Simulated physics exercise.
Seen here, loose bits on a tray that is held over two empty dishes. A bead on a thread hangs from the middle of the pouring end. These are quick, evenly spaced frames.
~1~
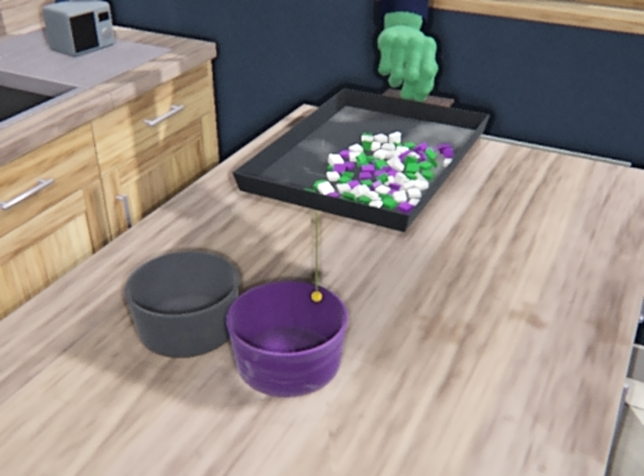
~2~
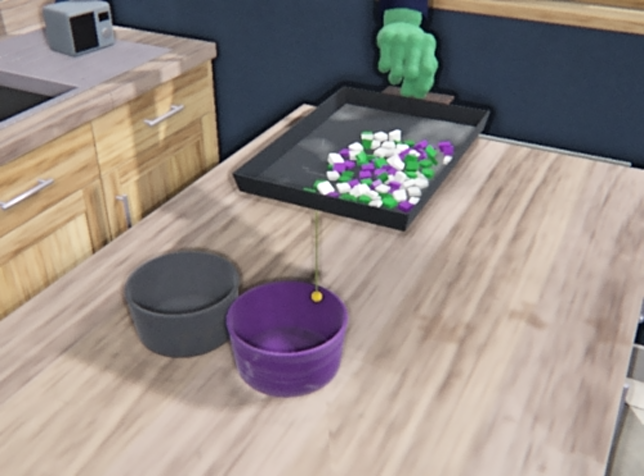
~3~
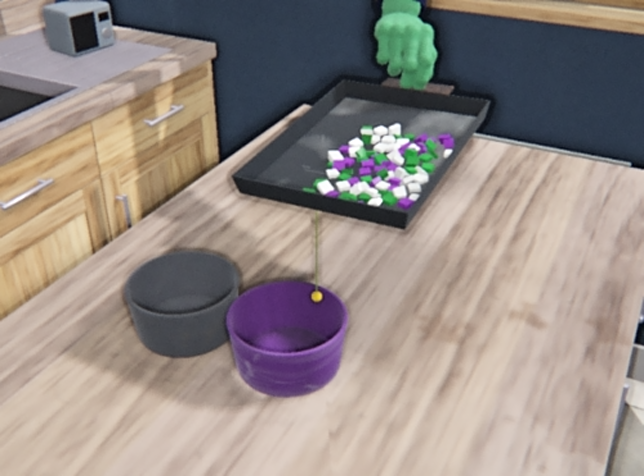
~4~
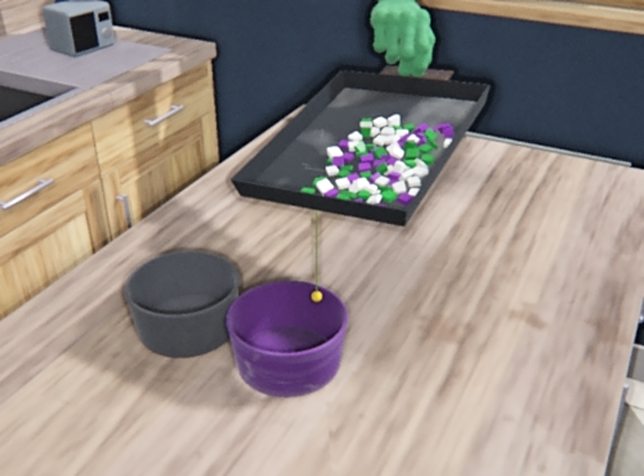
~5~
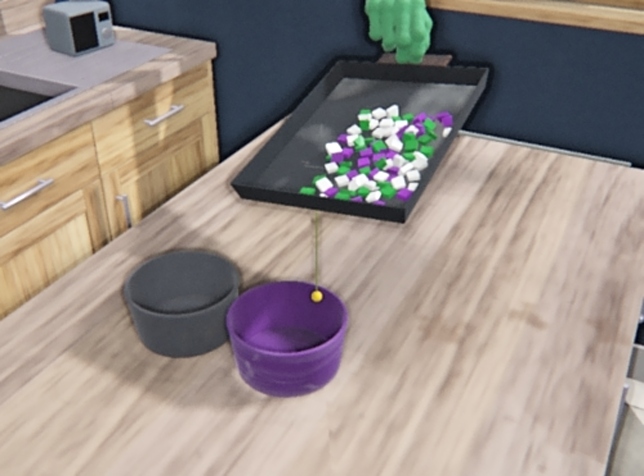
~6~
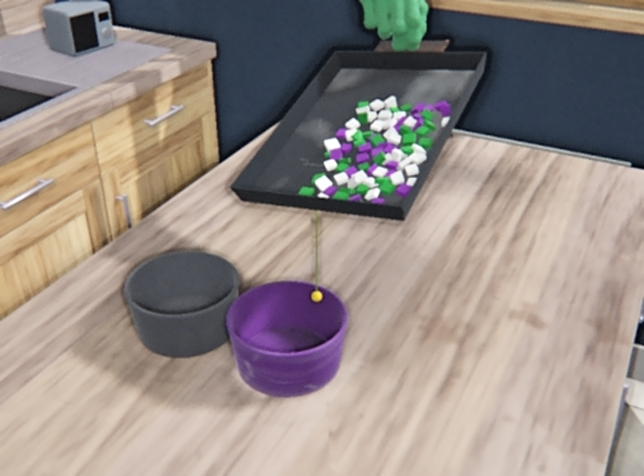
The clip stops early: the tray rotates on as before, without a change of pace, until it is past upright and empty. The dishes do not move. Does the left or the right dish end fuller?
The right-hand dish gets more.
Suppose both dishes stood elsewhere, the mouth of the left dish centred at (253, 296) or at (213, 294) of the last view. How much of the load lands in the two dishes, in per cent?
In turn 100 and 80 in a hundred.
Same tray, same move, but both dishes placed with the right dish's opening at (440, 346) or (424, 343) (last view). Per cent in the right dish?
About 0 and 0 per cent.
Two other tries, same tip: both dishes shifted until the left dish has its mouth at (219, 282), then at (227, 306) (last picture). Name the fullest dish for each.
One: The left dish. Two: The dish on the left.
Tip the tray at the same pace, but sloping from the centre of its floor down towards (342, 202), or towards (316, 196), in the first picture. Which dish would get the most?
One: The right one. Two: The right-hand dish.
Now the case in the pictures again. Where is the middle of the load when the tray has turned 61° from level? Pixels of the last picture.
At about (290, 181).
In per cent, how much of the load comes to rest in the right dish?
Roughly 60 in a hundred.
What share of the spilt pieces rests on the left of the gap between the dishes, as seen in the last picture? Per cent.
Near 10 %.
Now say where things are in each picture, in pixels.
In the first picture, corners of the pouring end (239, 171) and (406, 212), level; middle of the load (380, 175), mosaic tiles; left dish (151, 331); right dish (258, 369); bead on its thread (317, 296).
In the second picture, corners of the pouring end (238, 172) and (406, 211), level; middle of the load (380, 174).
In the third picture, corners of the pouring end (238, 174) and (405, 210), tipped barely, lowest at the left corner; middle of the load (380, 170).
In the fourth picture, corners of the pouring end (237, 178) and (403, 207), tipped a little, lowest at the left corner; middle of the load (380, 164).
In the fifth picture, corners of the pouring end (236, 181) and (402, 205), tipped a little, lowest at the left corner; middle of the load (379, 159).
In the sixth picture, corners of the pouring end (236, 185) and (400, 203), tipped clearly, lowest at the left corner; middle of the load (378, 153); left dish (151, 331); right dish (258, 369).
Just after the last frame, tray tipped steeply; every one on the tray.
A moment on, tray tipped right over; the larger part on the tray; about a tenth in the right dish; just a few in the left dish; just a few outside both; just a few in the air.
Further on, tray tipped past a quarter turn; roughly two thirds in the right dish; about a tenth in the left dish; roughly a quarter outside both.
When it is over, tray tipped past a quarter turn; roughly two thirds in the right dish; about a tenth in the left dish; roughly a quarter outside both.
